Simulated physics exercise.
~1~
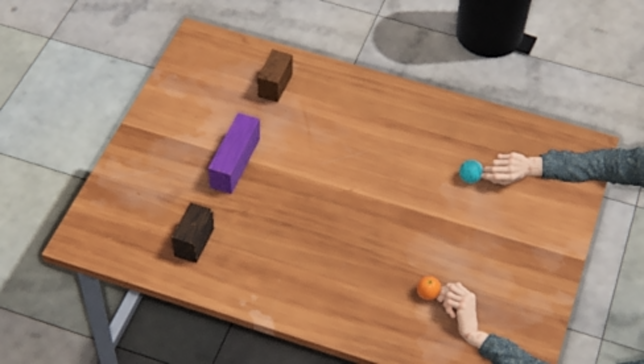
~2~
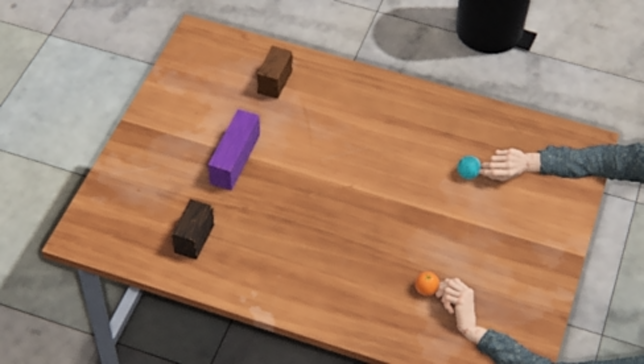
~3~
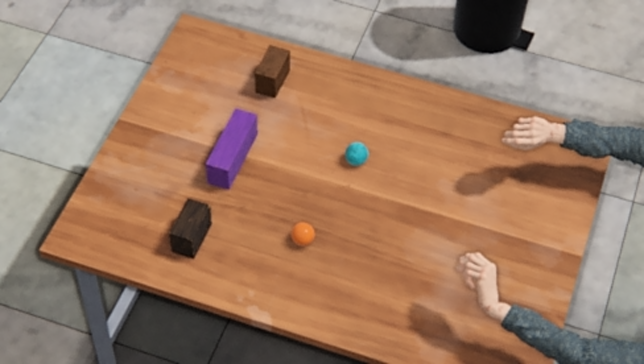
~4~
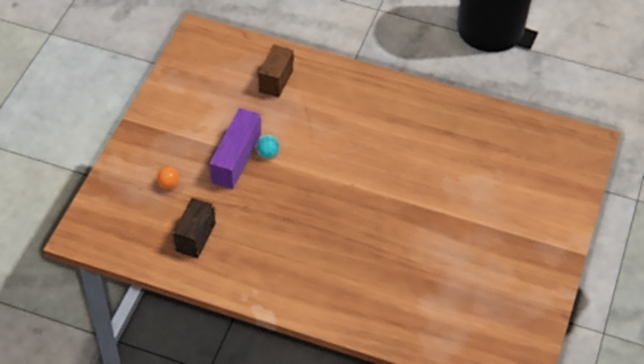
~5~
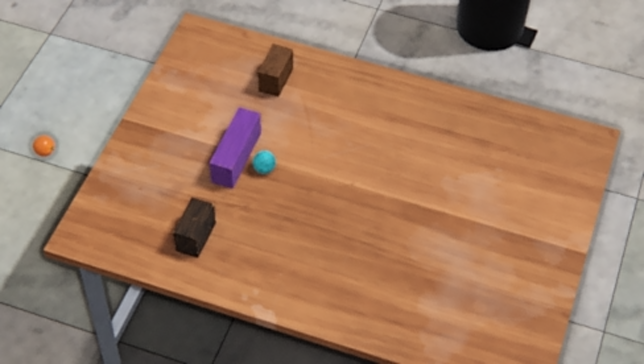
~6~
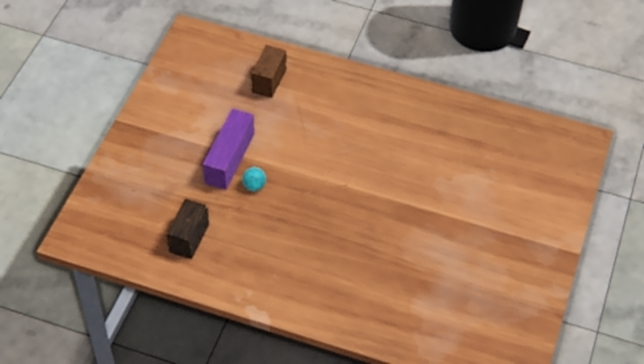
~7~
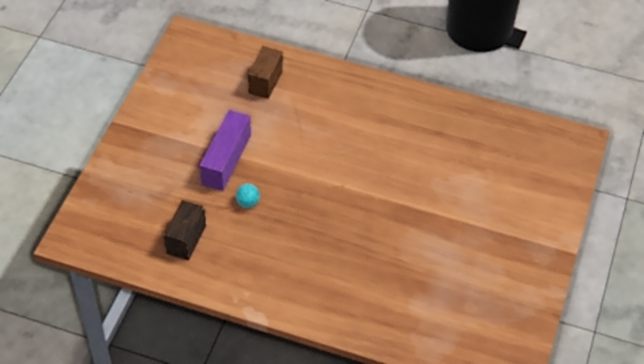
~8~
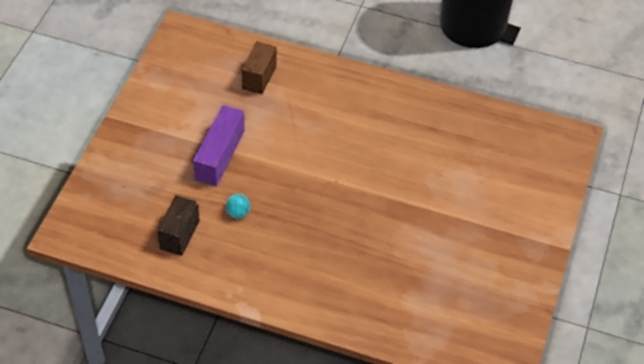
Two hands in grey knitted sleeves reach in from the right over a wooden table seen from above at an angle, one holding a turquoise ball and the other an orange ball below it. Toward the left stand a brown block, a purple block and a black block, with gaps between them. The hands release both balls, which roll left, and then withdraw. The orange ball passes between the purple and black blocks and leaves the table's left side. The turquoise ball meets the purple block, is stopped, and drifts slowly down, ending just right of the black block.
